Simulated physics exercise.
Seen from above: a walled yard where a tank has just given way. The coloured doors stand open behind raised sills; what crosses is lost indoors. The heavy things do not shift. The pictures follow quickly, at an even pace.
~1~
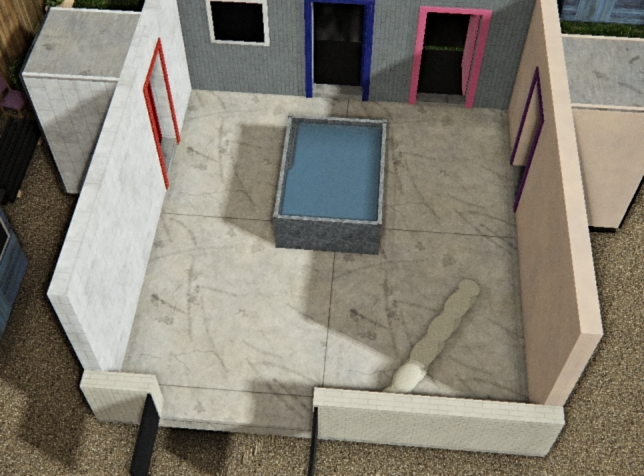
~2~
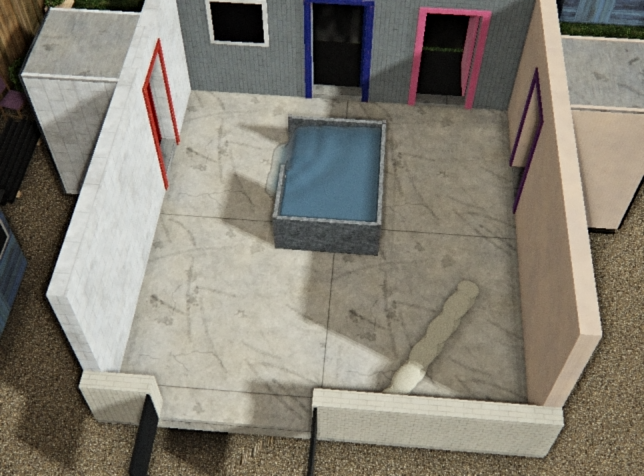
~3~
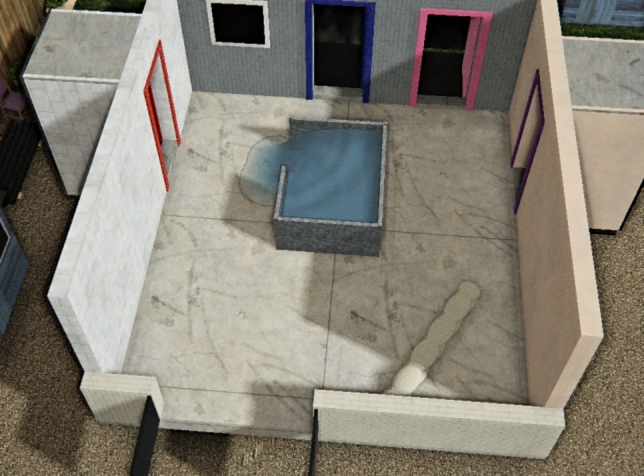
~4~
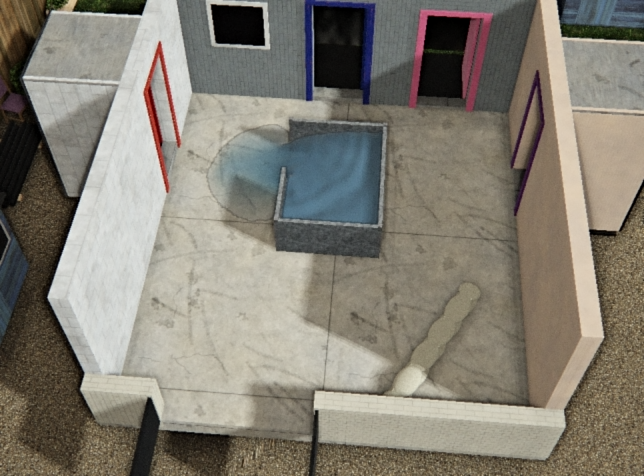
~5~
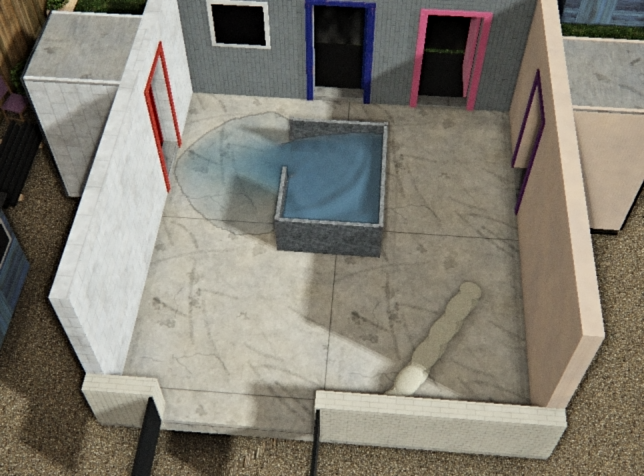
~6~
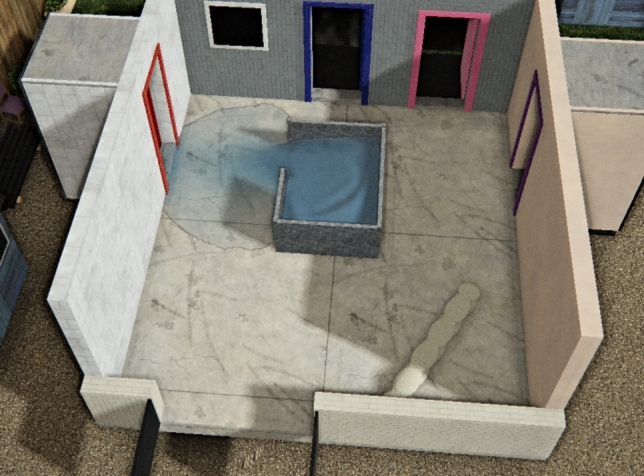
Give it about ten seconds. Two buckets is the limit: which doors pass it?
The purple door lets in a lot; the red door lets in a lot; the pink door admits no more than that; the blue door admits no more than that.
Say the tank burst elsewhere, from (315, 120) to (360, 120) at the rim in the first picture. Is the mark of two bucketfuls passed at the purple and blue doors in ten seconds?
Then: Purple door lets more in; blue door passes that mark.
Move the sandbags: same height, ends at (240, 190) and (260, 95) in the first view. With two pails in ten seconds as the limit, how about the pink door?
Pink door holds.
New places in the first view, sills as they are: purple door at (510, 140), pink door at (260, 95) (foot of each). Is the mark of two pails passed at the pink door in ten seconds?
Then: The pink one is over.
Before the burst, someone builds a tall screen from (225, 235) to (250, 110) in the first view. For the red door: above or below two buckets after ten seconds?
Red holds.
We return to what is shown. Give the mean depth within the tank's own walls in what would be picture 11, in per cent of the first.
About 64 per cent.
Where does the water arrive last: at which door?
I say the purple door.
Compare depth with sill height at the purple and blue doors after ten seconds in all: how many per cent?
About 190 and 30 per cent.
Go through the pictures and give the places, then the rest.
Still water in the open tank at (333, 170), in the first picture.
Water pours out at (289, 163) and has run to a hidden place, in the second picture.
Water pours out at (290, 165) and has run to (267, 141), in the third picture.
Water pours out at (290, 167) and has run to (211, 176), in the fourth picture.
Water pours out at (291, 167) and has run to (180, 176), in the fifth picture.
Water pours out at (289, 168) and has run to (183, 131), in the sixth picture.
A moment on, water covers 20 % of the floor; the purple door not reached, the red door over two buckets in, the pink door not reached, the blue door not reached.
Next, water covers 25 % of the floor; the purple door not reached, the red door far over two buckets in, the pink door not reached, the blue door not reached.
Then, water covers 45 % of the floor; the purple door not reached, the red door far over two buckets in, the pink door wet at the sill, nothing in, the blue door wet at the sill, nothing in.
Later, water covers 65 % of the floor; the purple door under two buckets in, the red door far over two buckets in, the pink door wet at the sill, nothing in, the blue door wet at the sill, nothing in.
In the end, water covers 85 % of the floor; the purple door over two buckets in, the red door far over two buckets in, the pink door under two buckets in, the blue door wet at the sill, nothing in.
